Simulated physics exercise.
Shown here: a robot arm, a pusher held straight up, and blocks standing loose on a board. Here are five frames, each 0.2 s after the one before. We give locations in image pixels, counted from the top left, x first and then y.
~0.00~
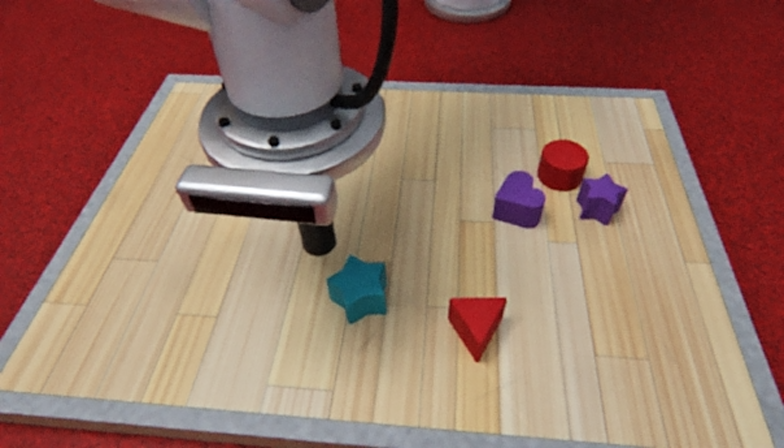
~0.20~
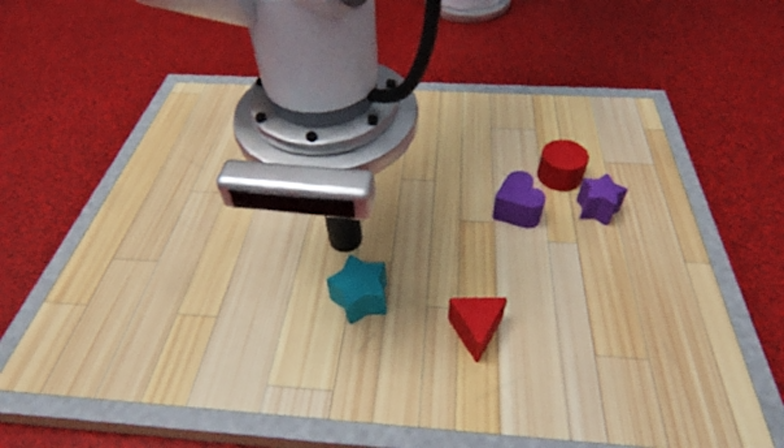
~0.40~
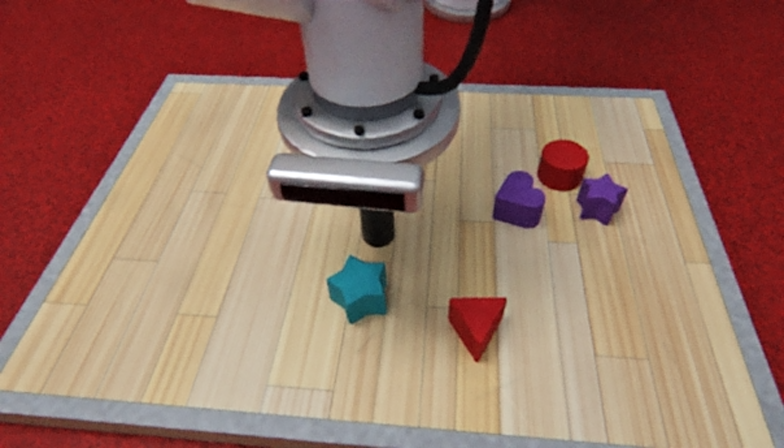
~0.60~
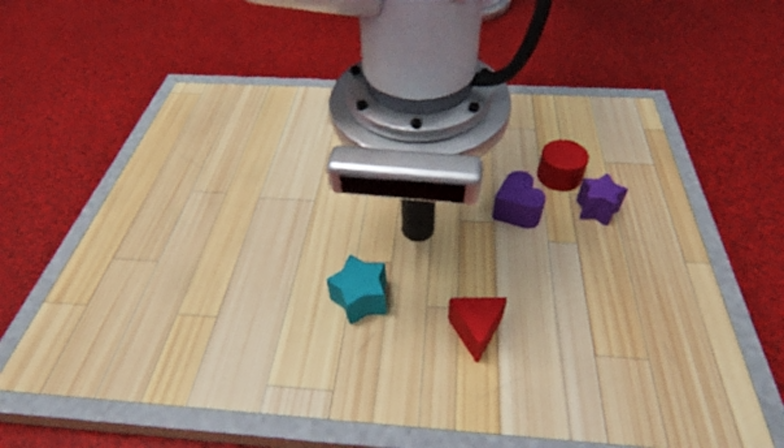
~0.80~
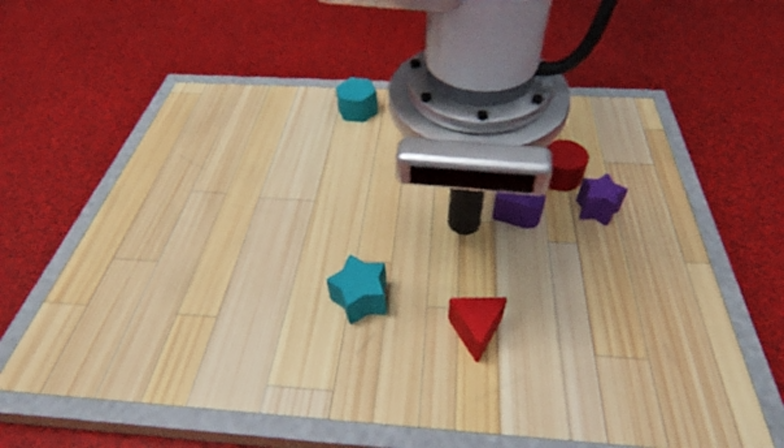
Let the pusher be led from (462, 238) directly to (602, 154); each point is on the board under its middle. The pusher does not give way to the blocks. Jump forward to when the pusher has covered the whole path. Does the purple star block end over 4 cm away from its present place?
I believe not.
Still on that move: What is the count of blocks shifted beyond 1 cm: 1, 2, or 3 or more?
Put simply, three or more blocks are moved more than 1 cm.
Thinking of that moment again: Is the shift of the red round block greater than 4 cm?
Yes.
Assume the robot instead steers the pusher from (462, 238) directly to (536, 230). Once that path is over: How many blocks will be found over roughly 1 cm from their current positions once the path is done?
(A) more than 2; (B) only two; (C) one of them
The answer is C.
What follows on the original path. One third of the way, pusher at (518, 193); purple heart block at (557, 180), turned 30° clockwise; red round block at (575, 151).
Two thirds of the way, pusher at (565, 165); purple heart block at (601, 168), turned 90° clockwise; red round block at (596, 138); purple star block at (627, 194), turned 50° clockwise.
At the end, pusher at (607, 138); purple heart block at (613, 163), turned 125° clockwise; red round block at (632, 115); purple star block at (629, 195), turned 55° clockwise.
